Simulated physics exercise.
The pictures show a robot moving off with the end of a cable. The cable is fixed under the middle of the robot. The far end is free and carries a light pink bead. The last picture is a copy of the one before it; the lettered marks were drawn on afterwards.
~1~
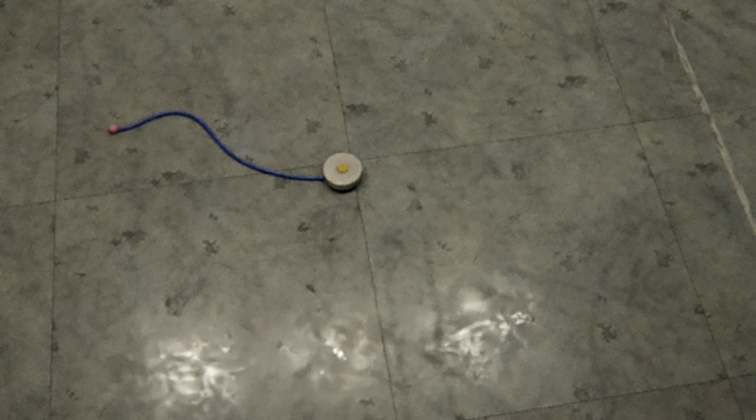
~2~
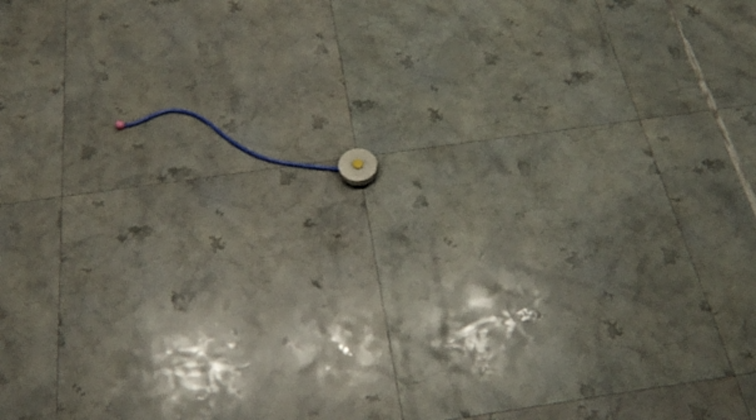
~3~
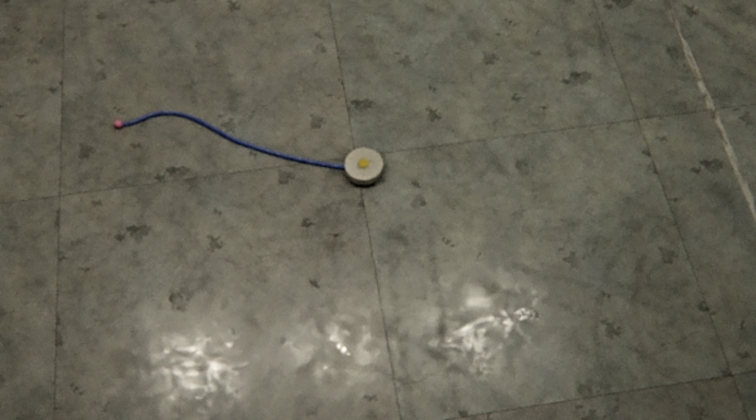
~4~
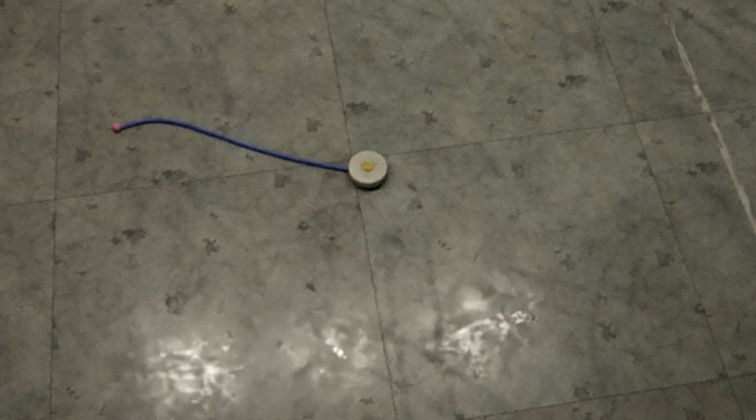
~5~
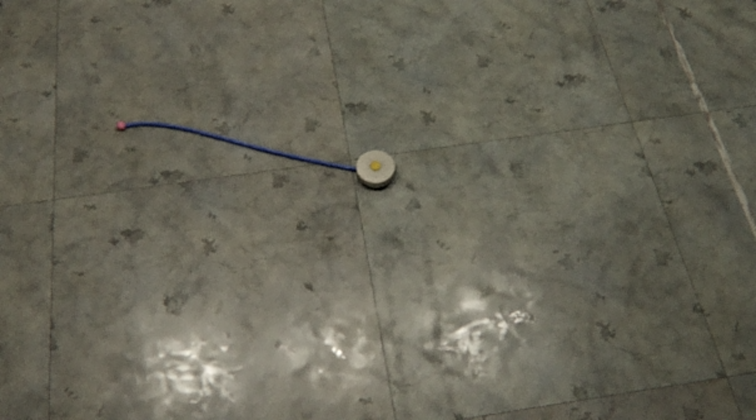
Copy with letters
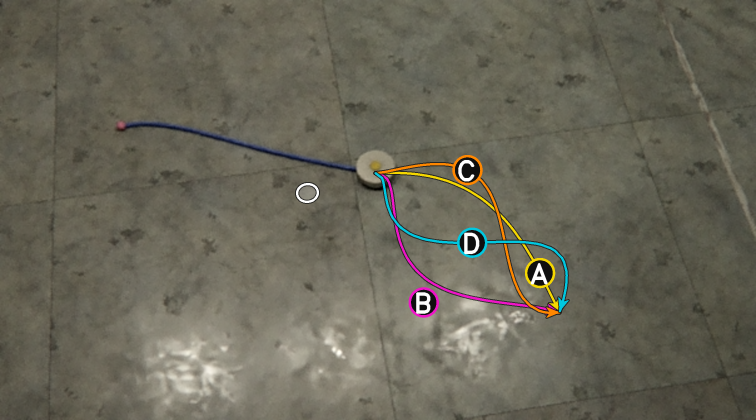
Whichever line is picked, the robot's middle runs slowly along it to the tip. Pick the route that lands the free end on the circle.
Only B gets it there.
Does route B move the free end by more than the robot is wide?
Yes.
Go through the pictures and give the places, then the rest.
The first frame shows robot (343, 172); free end (113, 129).
The second frame shows robot (358, 168); free end (120, 125).
The third frame shows robot (364, 167); free end (118, 124).
The fourth frame shows robot (368, 170); free end (117, 127).
The fifth frame shows robot (376, 170); free end (121, 126).
On the marked copy, A from (376, 173) via (490, 206) to (559, 312); B from (376, 173) via (426, 279) to (559, 312); C from (376, 173) via (495, 203) to (559, 312); D from (376, 173) via (472, 243) to (560, 311); the ring at (307, 193).
With B. Early on, robot (404, 247), middle of the cable (297, 173), free end (179, 130).
Further on, robot (485, 297), middle of the cable (360, 229), free end (254, 159).
At the end, robot (561, 310), middle of the cable (422, 256), free end (306, 191); the free end is on the ring.
As for the rest, A leaves the free end at (331, 163); C leaves the free end at (331, 160); D leaves the free end at (320, 182).
